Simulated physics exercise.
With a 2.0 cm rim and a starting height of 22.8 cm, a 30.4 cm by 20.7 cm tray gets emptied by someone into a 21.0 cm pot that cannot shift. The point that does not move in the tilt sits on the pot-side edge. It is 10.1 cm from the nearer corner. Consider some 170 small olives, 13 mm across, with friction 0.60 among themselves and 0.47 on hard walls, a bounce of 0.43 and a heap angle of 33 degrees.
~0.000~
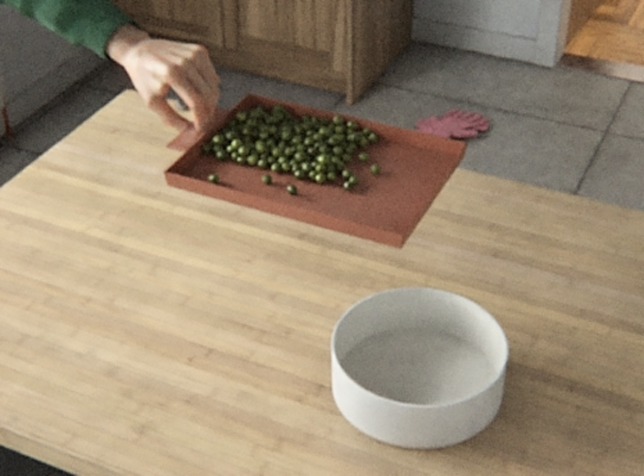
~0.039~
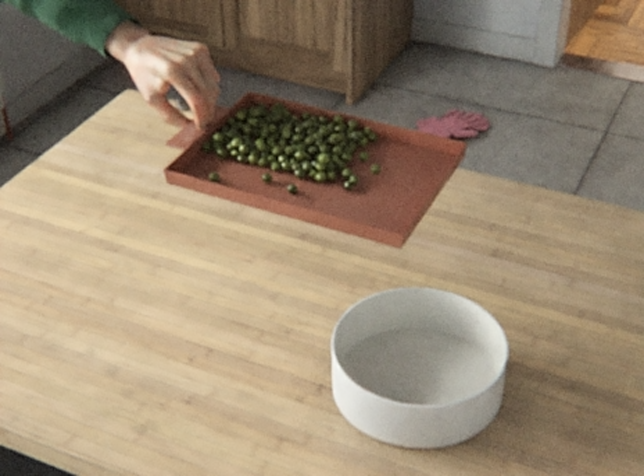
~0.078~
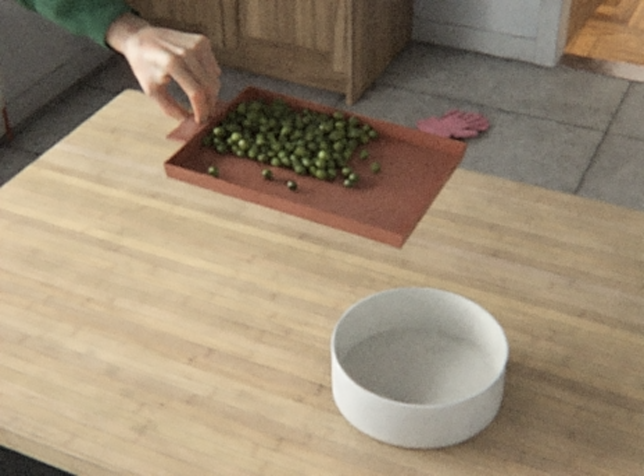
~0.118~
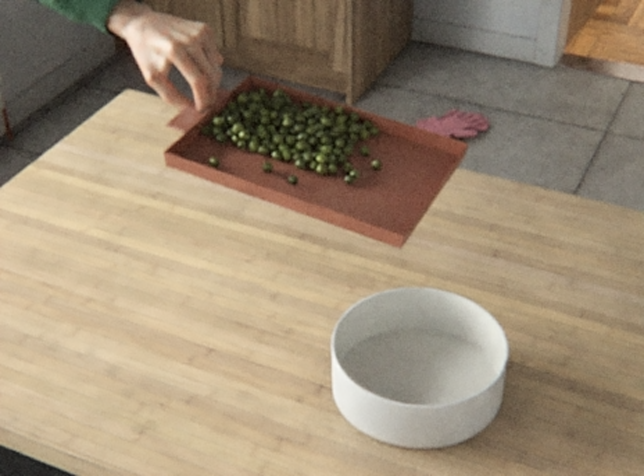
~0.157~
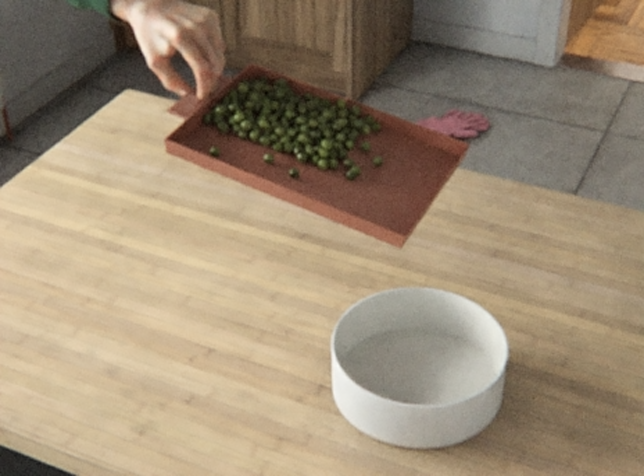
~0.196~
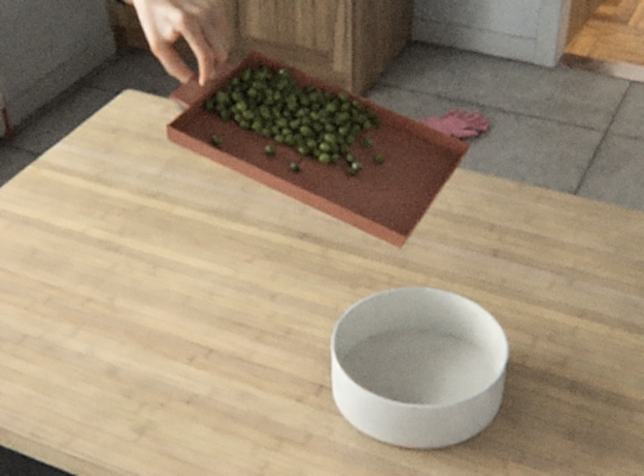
A reddish-brown tray heaped with small green olives sits above a pale wooden table, seen from above at an angle in a room with grey floor tiles and wooden cabinets. A white round bowl stands at lower right, and a pink glove lies on the floor beyond. A green-sleeved hand at upper left raises the tray's left end, tilting it gently rightward, while the camera stays still.
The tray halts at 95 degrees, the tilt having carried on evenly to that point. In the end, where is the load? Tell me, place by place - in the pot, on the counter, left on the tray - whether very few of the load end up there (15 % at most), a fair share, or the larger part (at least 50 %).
Pot - a fair share, counter - the larger part, left on the tray - very few.
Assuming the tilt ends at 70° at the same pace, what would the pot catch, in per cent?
I'd say close to 15 percent.
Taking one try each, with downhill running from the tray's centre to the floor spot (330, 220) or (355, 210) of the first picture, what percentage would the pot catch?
75 and 95 %.
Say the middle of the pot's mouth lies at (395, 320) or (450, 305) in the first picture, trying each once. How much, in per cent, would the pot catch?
That gives roughly 25 per cent and then 80 per cent.
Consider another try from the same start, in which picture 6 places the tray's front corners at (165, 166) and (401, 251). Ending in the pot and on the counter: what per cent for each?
The pot gets 65 and the counter 30.
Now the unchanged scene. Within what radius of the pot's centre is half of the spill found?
Distance: Some 20 cm.
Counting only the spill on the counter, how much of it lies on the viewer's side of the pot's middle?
Roughly 10 per cent.
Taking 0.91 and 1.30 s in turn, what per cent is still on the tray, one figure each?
I'd say roughly 70, then roughly 20.
Then, at 0.62 s, tilt 52 degrees; the tray holds 100 %, the pot 0 %.
After 0.91 s, tilt 79 degrees; the tray holds 70 %, the pot 5 %.
After 1.30 s, tilt 95 degrees; the tray holds 20 %, the pot 20 %.
By 2.6 s all is still; pot 40 %, counter 60 %, tray 0 %.
